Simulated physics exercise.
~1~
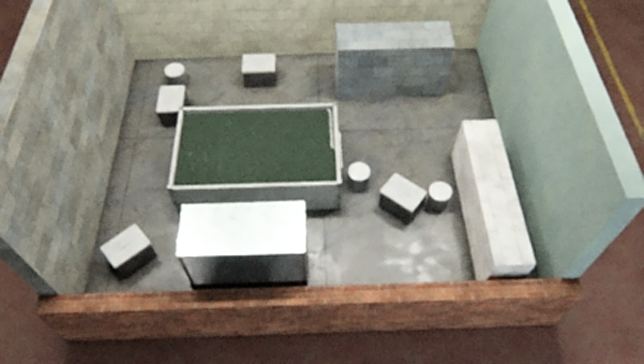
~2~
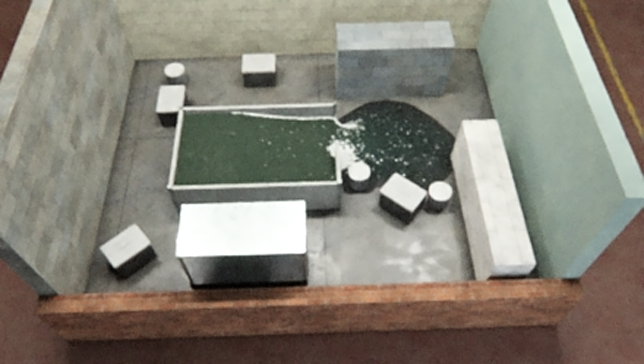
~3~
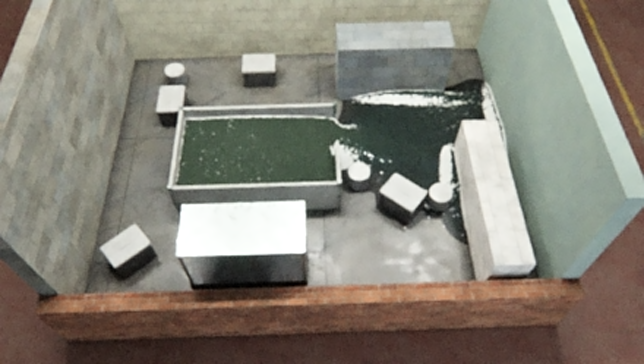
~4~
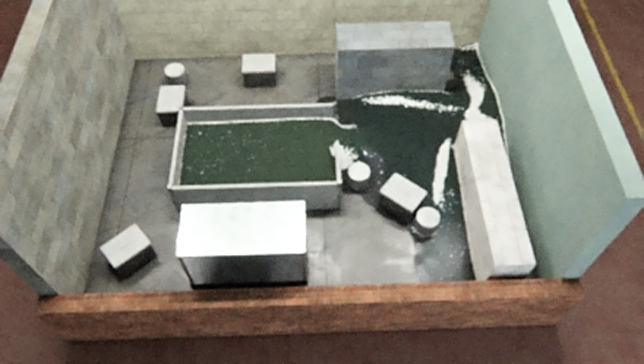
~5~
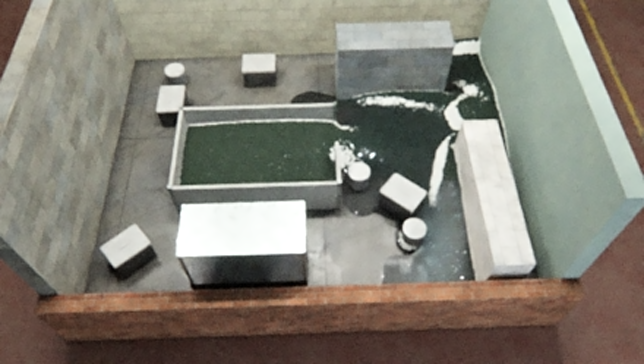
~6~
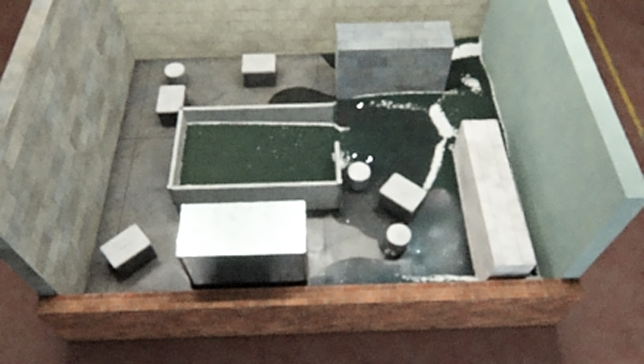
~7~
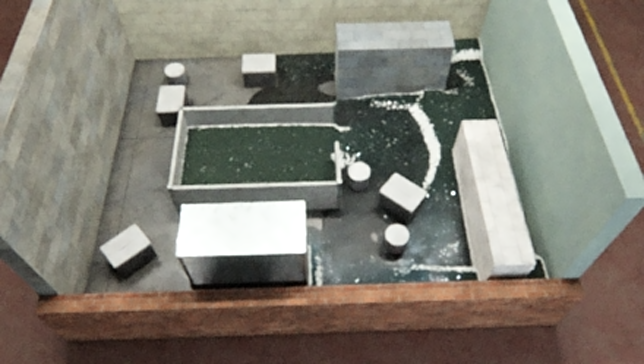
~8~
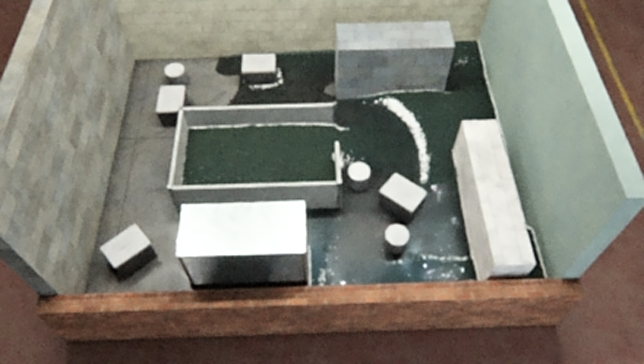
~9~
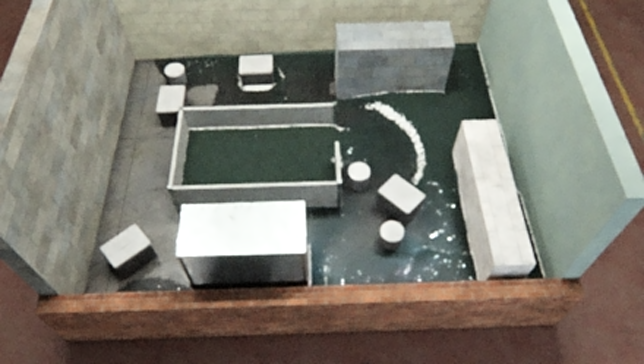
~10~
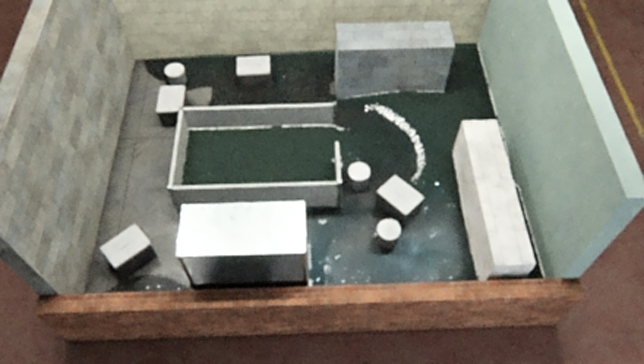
At the start, an open tank of dark green water stands on a grey walled floor among pale blocks, small chests and pails. Water bursts from the tank's right side and fans out toward the right wall, foaming white around the long blocks. The rightmost pail slides a short way left and toward the front, while the other pails and the chests hardly shift. The flood then spreads along the front and behind the tank toward the back left. By the end, the pail rests upright near the tilted chest, a curved foam line lingers on the right, and the tank's level is lower.
